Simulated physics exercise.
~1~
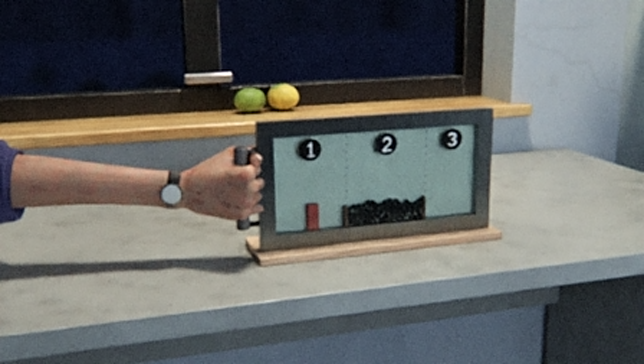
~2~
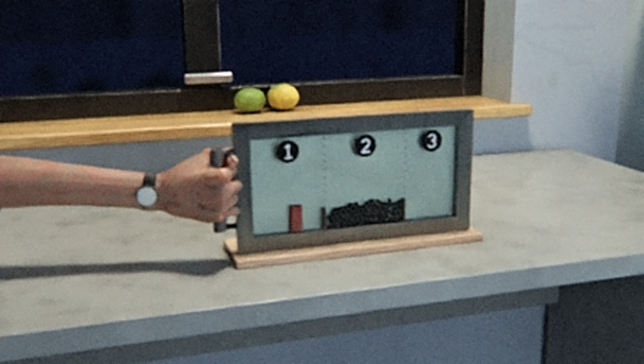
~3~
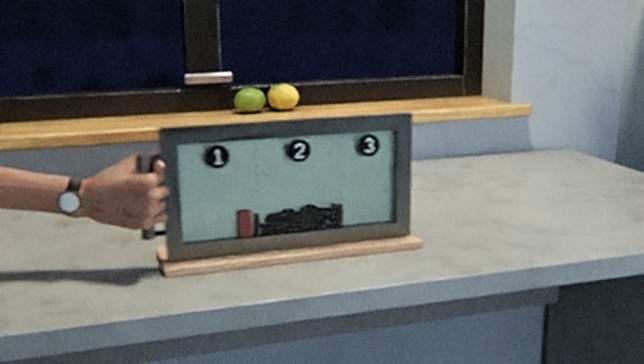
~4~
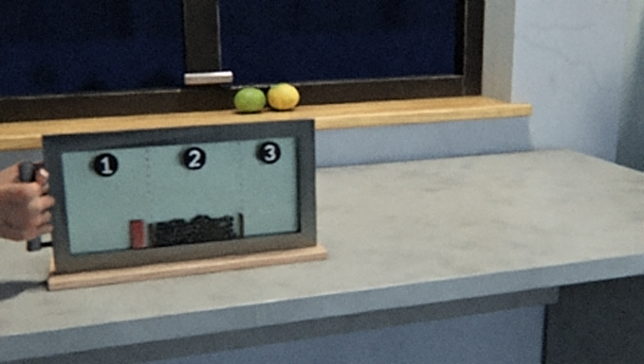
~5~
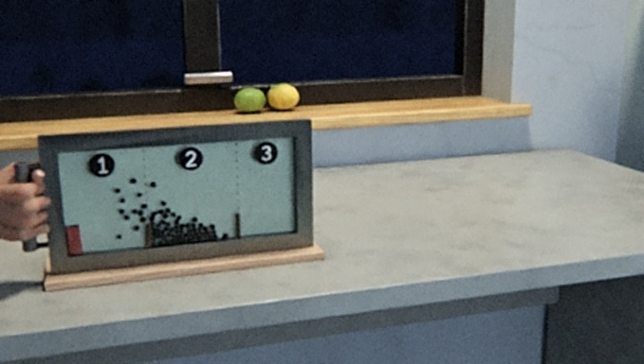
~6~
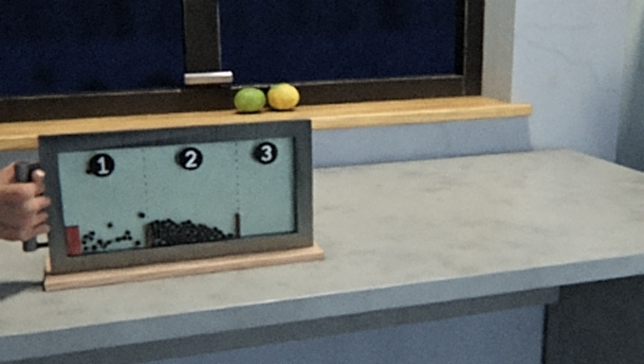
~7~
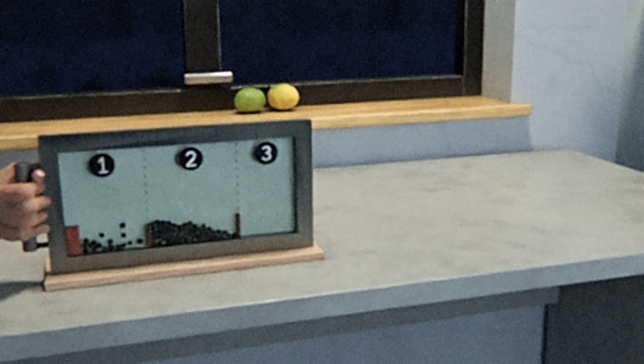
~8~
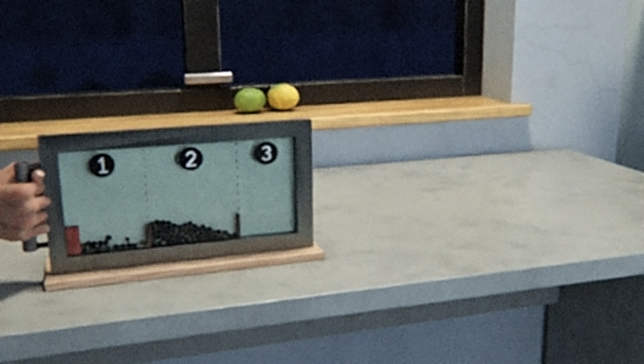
A hand sliding a framed tray left along a table, then stopping, black beads spilling leftward from the middle strip and settling.
